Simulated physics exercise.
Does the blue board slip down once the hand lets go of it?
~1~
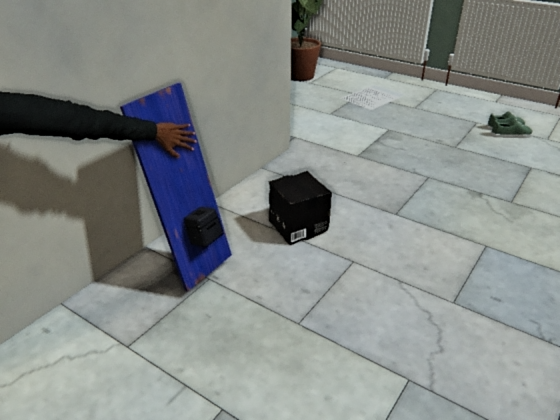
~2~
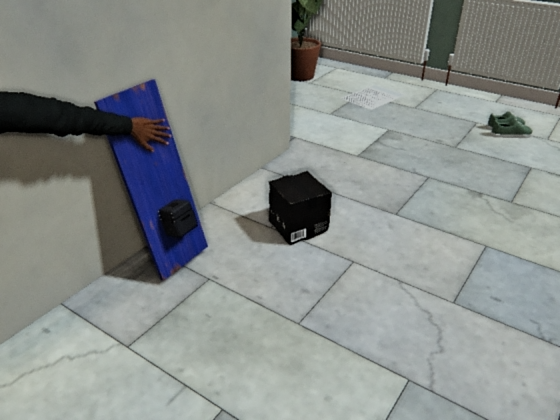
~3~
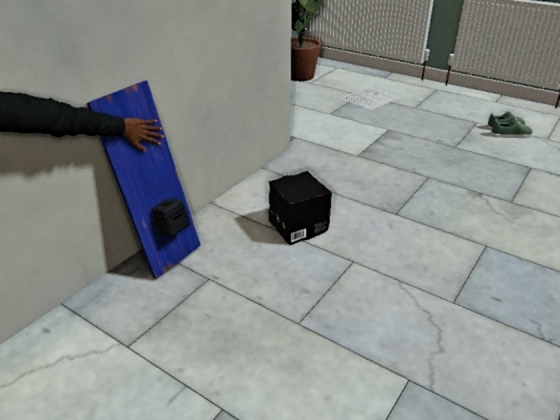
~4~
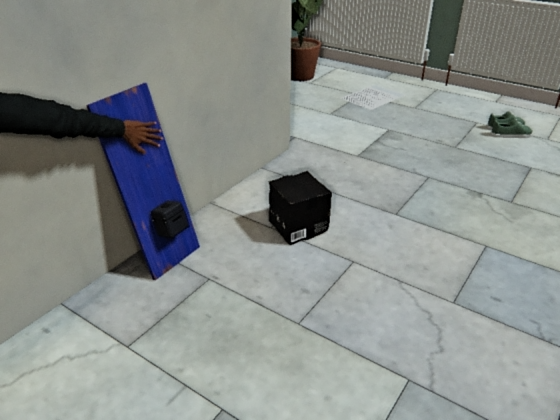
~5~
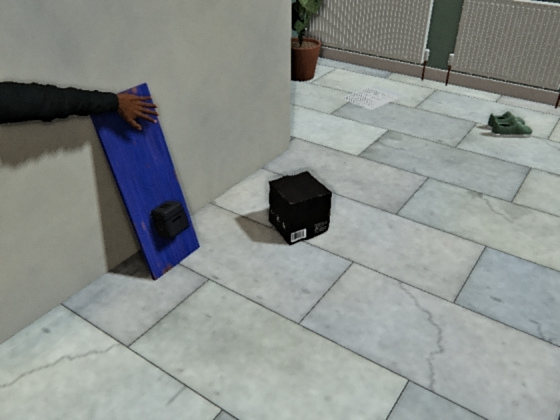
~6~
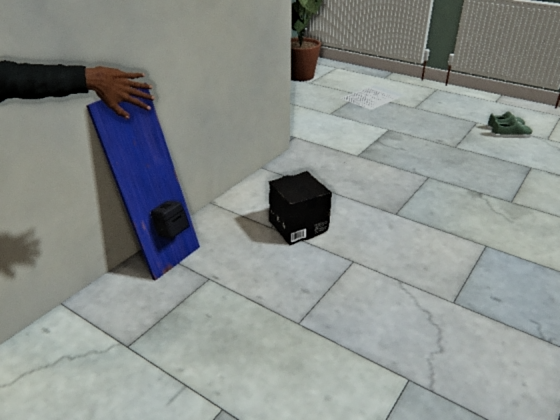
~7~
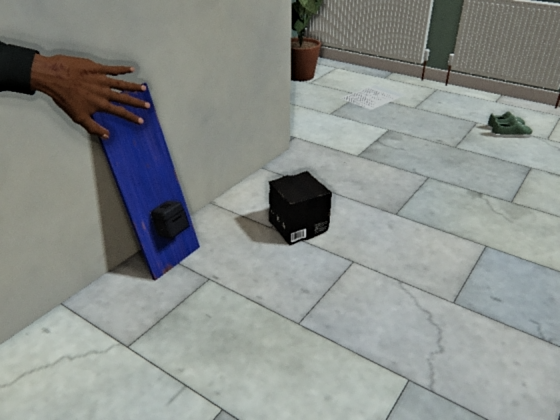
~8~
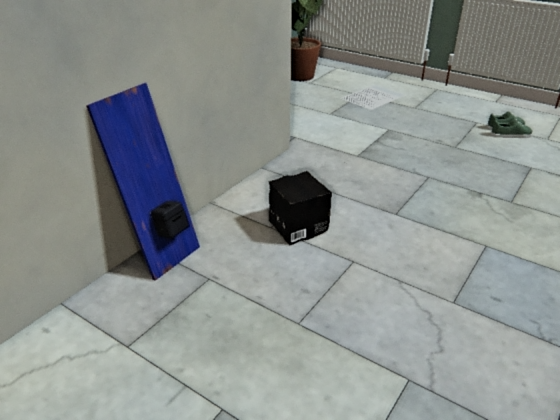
No, the blue board stays leaning against the wall after the hand has gone.
At the start, an arm in a dark sleeve reaches in from the left and holds a blue board tilted near a pale wall, while a black box sits on the stone tiles to the right. The hand shifts the board a short way to the left so that it leans against the wall. The board then stays put as the hand slides off its top edge and draws back to the left. Once the hand is out of view, the board remains leaning, and the black box rests where it was all along.
